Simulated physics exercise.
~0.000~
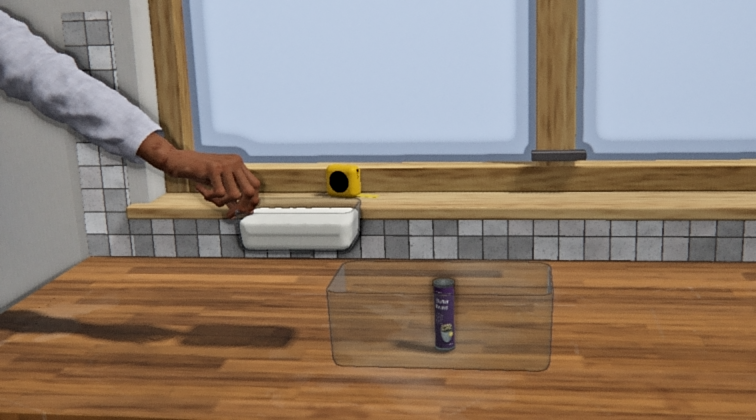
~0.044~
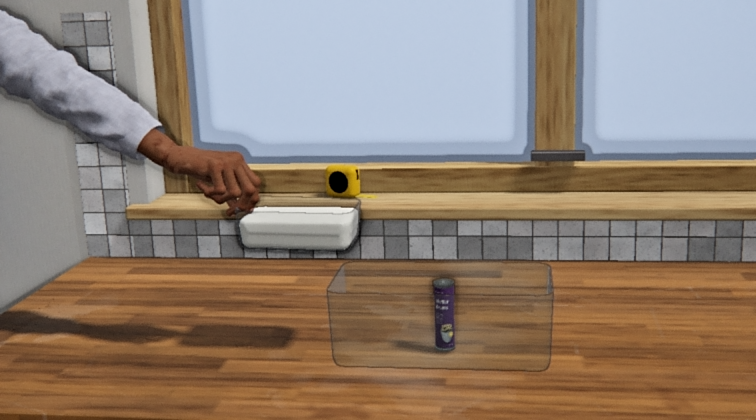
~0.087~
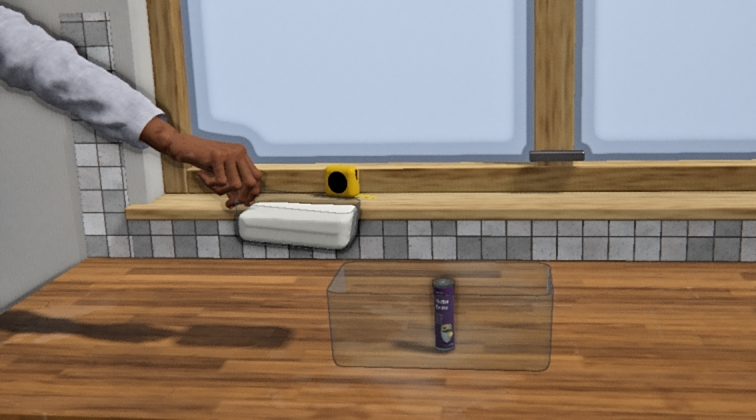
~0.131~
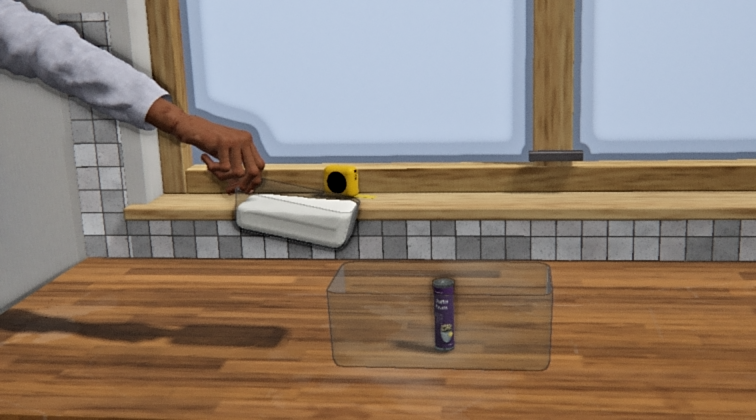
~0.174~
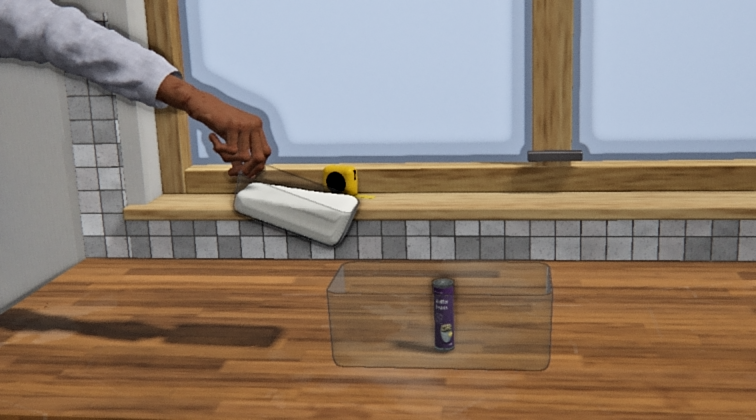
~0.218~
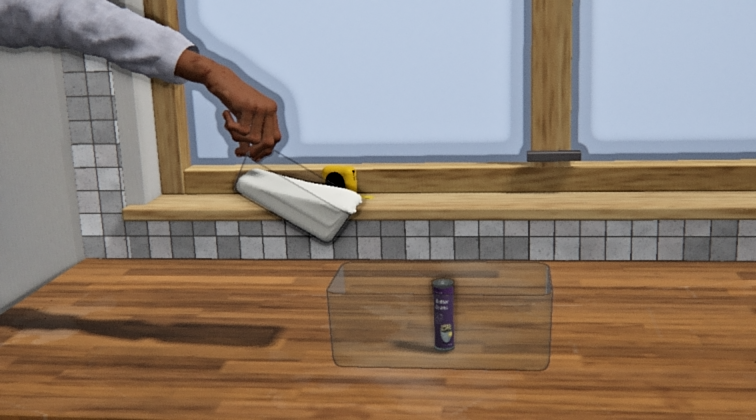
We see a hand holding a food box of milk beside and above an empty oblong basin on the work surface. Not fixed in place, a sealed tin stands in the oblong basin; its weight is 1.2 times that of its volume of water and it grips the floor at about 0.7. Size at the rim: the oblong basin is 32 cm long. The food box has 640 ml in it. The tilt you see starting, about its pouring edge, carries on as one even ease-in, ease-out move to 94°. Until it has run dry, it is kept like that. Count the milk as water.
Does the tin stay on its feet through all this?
No.
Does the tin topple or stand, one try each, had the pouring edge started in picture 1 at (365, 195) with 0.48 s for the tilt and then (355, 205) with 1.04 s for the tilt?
The tin stays vertical the first time and overturns the second time.
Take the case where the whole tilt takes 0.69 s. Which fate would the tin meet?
The tin would overturn.
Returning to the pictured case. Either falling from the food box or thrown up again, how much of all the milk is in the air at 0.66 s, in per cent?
8 in a hundred, give or take.
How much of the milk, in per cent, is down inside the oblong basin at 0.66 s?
I'd say roughly 88 in a hundred of it.
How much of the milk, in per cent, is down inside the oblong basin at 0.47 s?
About 14%.
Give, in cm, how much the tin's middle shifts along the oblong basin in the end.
Some 7.0 cm.
By 0.47 s the tilt is 88° and 24 per cent is still to pour; the tin stands where it began.
By 0.66 s the tilt is 94° and 2 per cent is still to pour; the tin leans 28°.
By 0.85 s the tilt is 94° and 0 per cent is still to pour; the tin lies on its side.
By 1.06 s the tilt is 94° and 0 per cent is still to pour; the tin lies on its side.
At rest the tin lies on its side.
